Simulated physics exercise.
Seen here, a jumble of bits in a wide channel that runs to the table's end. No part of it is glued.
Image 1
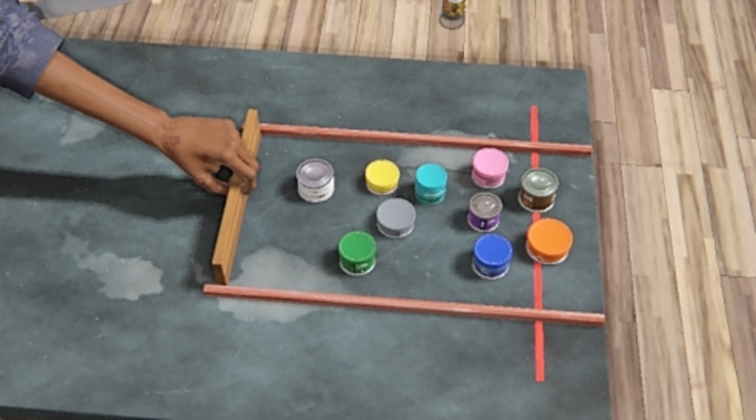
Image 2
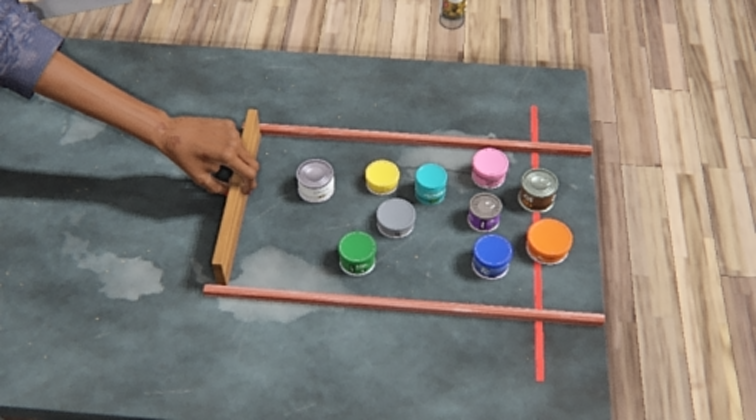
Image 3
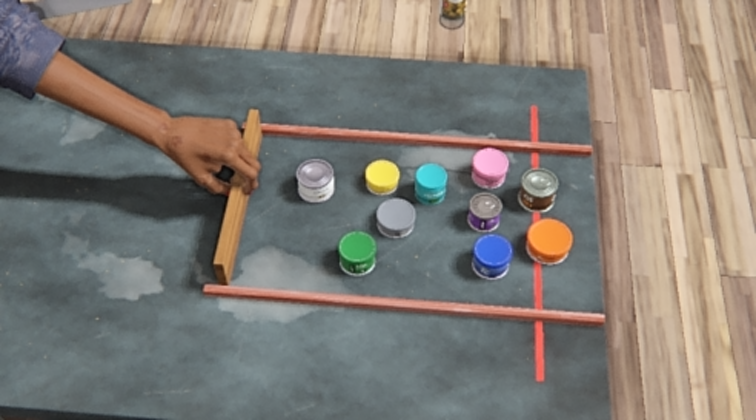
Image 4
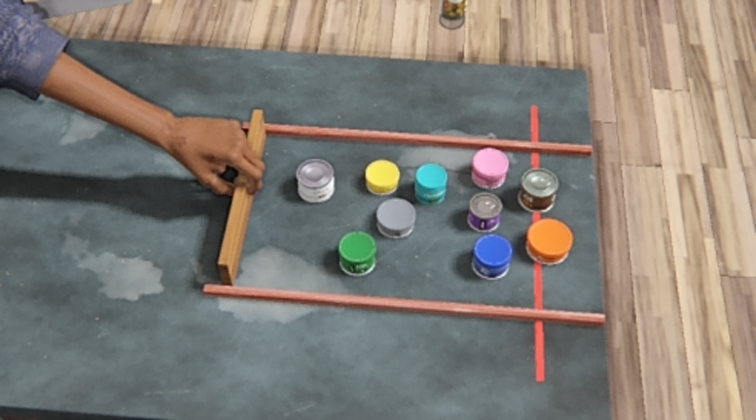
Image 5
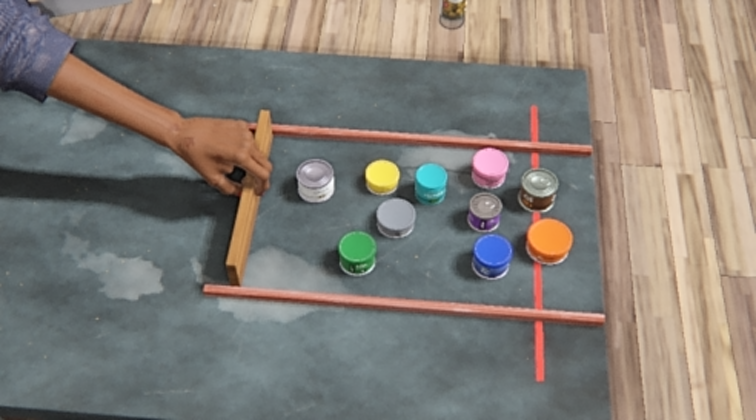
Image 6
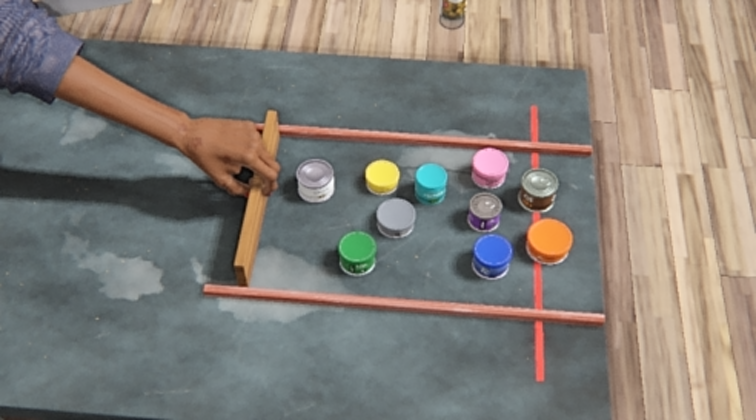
Hand holding a wooden board still, then sliding it slightly right between red rails towards colourful lidded pots, which stay unmoved.
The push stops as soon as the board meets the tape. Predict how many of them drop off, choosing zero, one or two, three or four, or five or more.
One or two drop off.
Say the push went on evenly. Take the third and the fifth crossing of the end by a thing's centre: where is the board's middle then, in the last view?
(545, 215), later (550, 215).
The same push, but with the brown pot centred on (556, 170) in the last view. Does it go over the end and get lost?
From that start, the object then does not stay.
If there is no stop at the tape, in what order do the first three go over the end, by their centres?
First the brown pot, next the orange pot, then the blue tin.
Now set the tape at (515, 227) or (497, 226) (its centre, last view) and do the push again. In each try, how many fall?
Floor count: 0; 0.
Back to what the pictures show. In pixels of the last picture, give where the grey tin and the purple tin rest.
About (557, 235), and the other about (583, 216).
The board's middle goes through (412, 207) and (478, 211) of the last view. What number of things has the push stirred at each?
I make it 5 at the first spot and 10 at the other.
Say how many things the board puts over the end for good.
The total comes to 2.
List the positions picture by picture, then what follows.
In the first picture, orange pot (549, 242); brown pot (538, 190); blue tin (492, 257); board (238, 194); tape (537, 228).
In the second picture, brown pot (538, 191); grey tin (396, 219).
In the third picture, blue tin (492, 257); board (240, 195).
In the fourth picture, orange pot (549, 242); turquoise tub (431, 185).
In the fifth picture, brown pot (538, 191); pink tin (489, 169).
In the sixth picture, orange pot (549, 242); brown pot (538, 191); blue tin (492, 257); board (259, 196); tape (537, 228).
Soon after, none off yet; orange pot at rest near (549, 242); brown pot at rest near (538, 191); blue tin at rest near (492, 257).
By the end, the number that fall off is one or two; fallen, brown pot and orange pot.
